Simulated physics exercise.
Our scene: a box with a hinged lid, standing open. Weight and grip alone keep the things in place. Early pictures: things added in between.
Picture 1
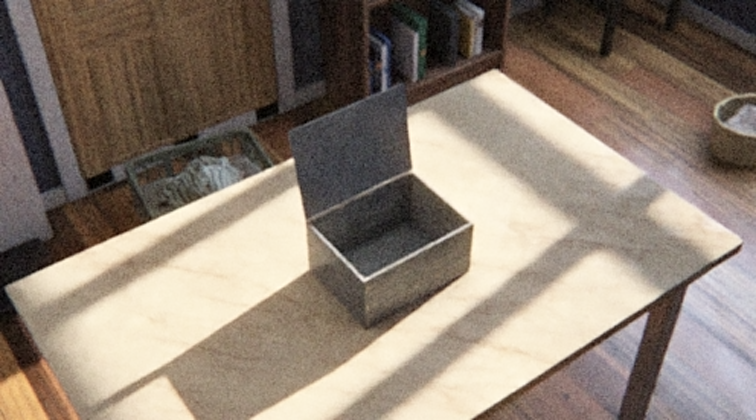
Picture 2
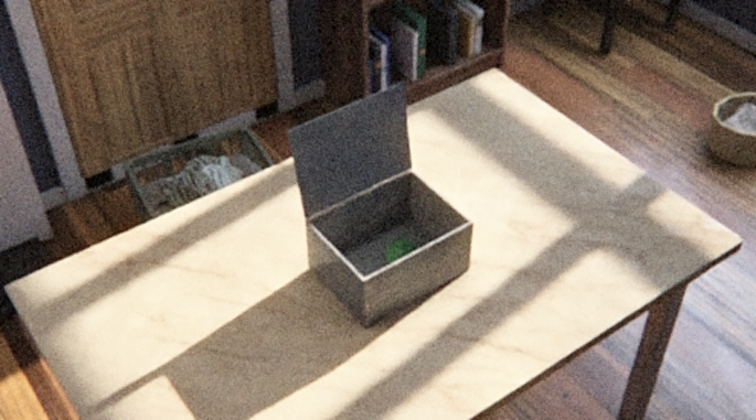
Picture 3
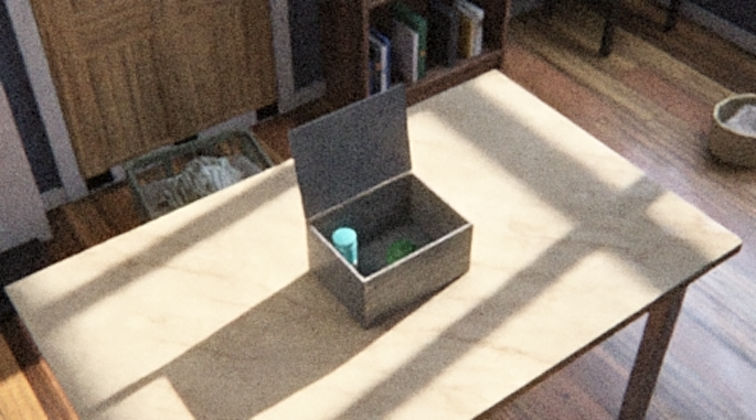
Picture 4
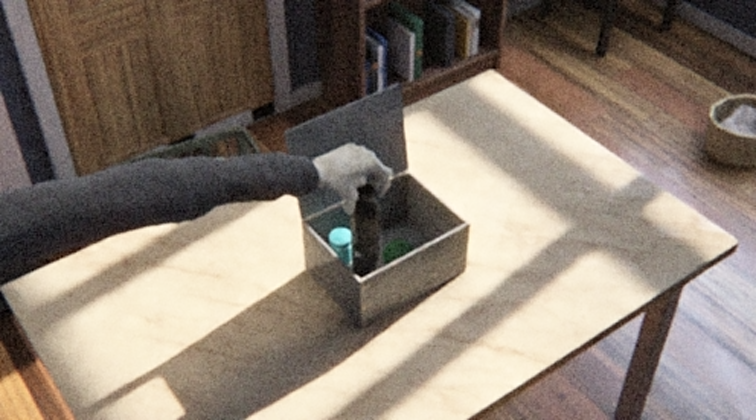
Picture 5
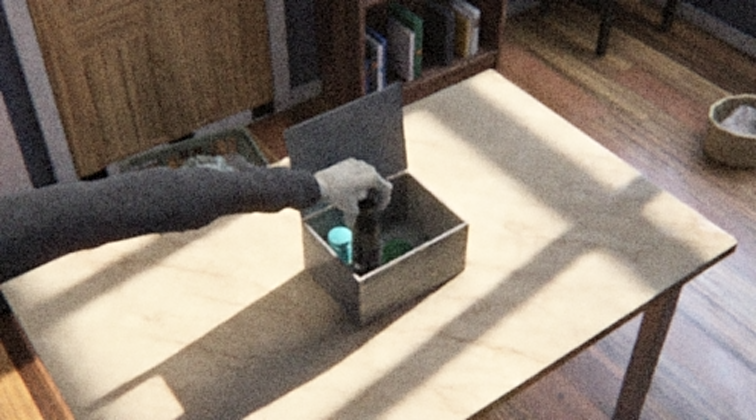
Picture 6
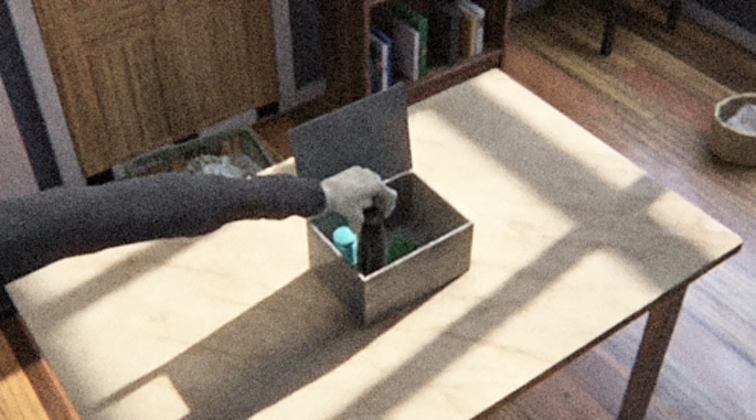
An arm in a dark sleeve reached in from the left and lowered a black bottle into an open gray box on the table, after a green item and a turquoise one had appeared inside.
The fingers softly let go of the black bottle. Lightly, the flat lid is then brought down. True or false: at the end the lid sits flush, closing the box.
False, a gap remains.
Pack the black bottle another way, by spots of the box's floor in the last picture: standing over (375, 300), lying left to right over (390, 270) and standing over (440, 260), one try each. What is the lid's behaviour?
The first attempt ends with the lid standing open, the second with it lying shut, and the third with it standing open.
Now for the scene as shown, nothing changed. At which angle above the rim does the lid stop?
Some 18°.
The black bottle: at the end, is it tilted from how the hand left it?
Result: The black bottle leans over.
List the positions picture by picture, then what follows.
The last thing is not in view yet, in the first frame.
The last thing is not in view yet, in the second frame.
The last thing is not in view yet, in the third frame.
On its way; black bottle (366, 236), in the fourth frame.
On its way; black bottle (366, 248), in the fifth frame.
In place under the hand, in the sixth frame.
Then, 1.60 s past the last view, lid 63° above the rim.
Then, 2.10 s past the last view, lid 25° above the rim; black bottle rocked 24° from its first pose near (376, 259).
Finally, lid 17° above the rim; down or leaning hard in the box, black bottle; moved from the start, turquoise shaker; green apple still in place. Final places as the last picture's camera would see them, black bottle near (373, 252).
